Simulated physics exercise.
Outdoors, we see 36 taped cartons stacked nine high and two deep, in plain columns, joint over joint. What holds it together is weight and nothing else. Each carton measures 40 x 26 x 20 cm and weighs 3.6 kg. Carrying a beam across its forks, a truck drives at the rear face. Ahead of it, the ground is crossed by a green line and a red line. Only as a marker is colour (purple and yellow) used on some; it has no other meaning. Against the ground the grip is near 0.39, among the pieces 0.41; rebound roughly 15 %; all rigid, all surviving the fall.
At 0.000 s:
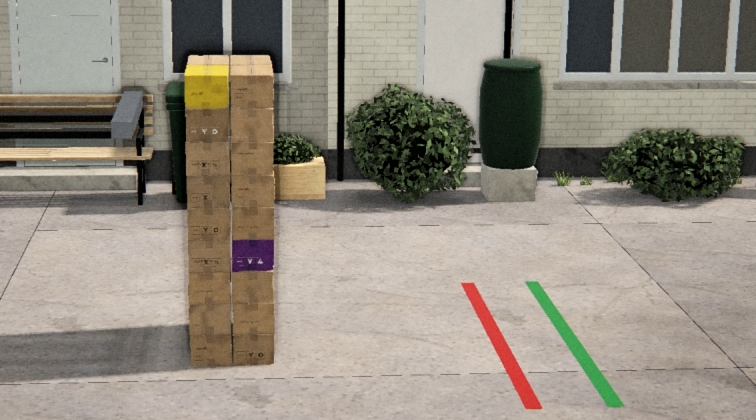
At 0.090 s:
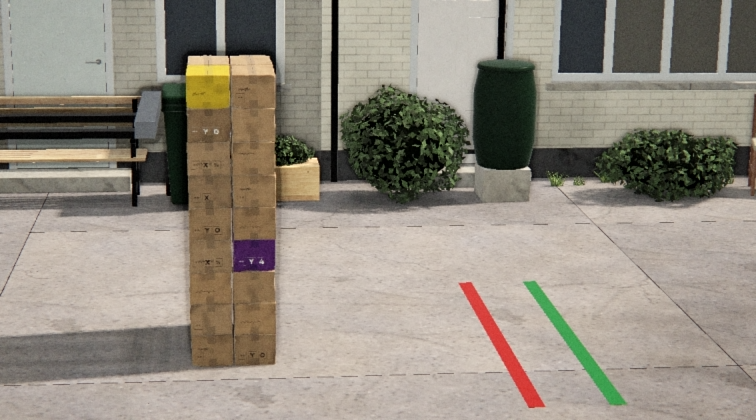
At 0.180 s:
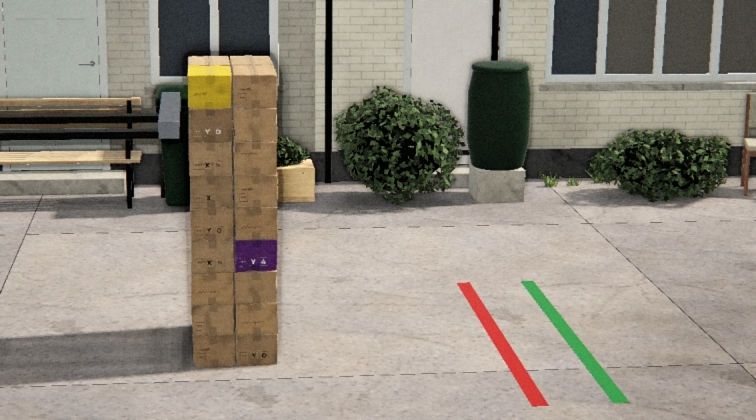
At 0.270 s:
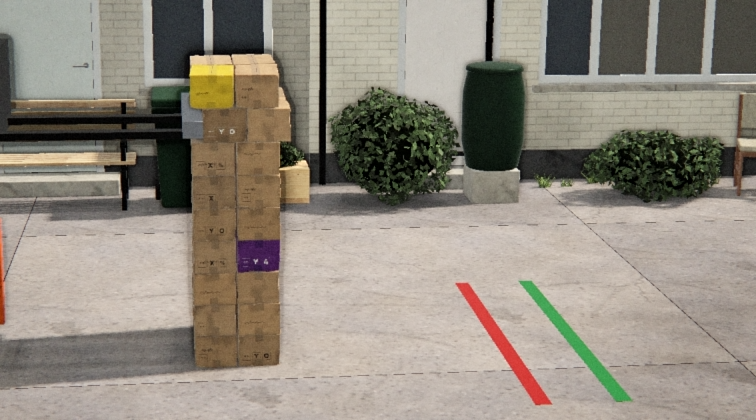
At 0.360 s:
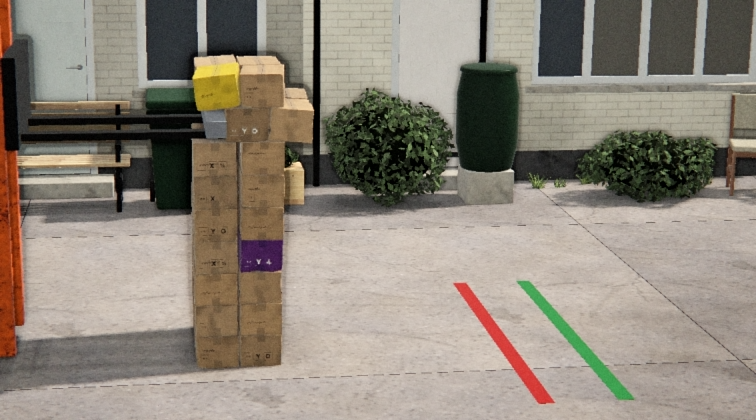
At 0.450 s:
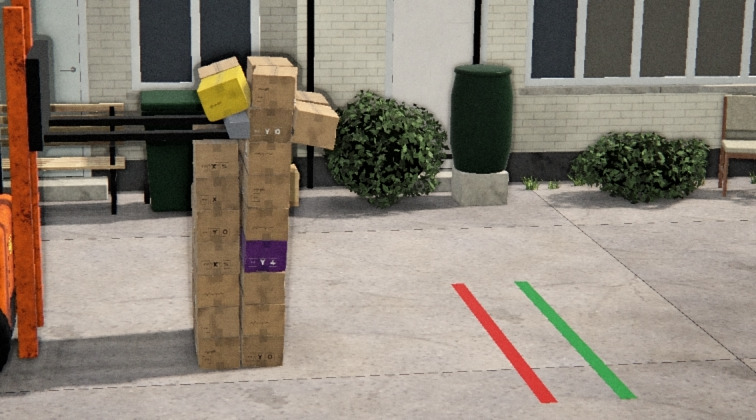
At first, a tall double column of taped cartons, one yellow and one purple, stands still on paving left of a red line and a green line. A beam carried on a truck's forks enters from the left and pushes into the upper cartons, shoving some rightward and tilting the yellow one.
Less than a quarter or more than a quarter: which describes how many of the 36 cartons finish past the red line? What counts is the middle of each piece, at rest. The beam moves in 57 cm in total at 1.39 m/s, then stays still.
Finishing past the red line: Less than a quarter.
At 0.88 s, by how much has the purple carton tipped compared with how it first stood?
Close to 10° of tilt compared with the start.
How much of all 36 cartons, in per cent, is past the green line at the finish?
Roughly 5 in a hundred of them.
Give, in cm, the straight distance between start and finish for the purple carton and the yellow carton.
Purple ends up 20 cm away; yellow ends up 20 cm away.
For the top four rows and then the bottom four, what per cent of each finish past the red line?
That's 20% up top and 0% at the bottom.
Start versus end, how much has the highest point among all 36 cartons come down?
Some 10 cm lower.
After 0.60 s, none of the 36 cartons past the red line, 20 disturbed; yellow carton 65° from how it stood, 9 cm lower; purple carton 10° from how it stood.
After 0.88 s, none of the 36 cartons past the red line, 23 disturbed; yellow carton on its side; purple carton 8° from how it stood.
After 1.34 s, 2 of the 36 cartons past the red line; yellow carton on its side; purple carton 7° from how it stood.
In the end (2.5 s), 4 of the 36 cartons past the red line; yellow carton on its side; purple carton 6° from how it stood. That is 11 per cent. From the last view, middles, yellow carton near (239, 108), purple carton near (282, 246).
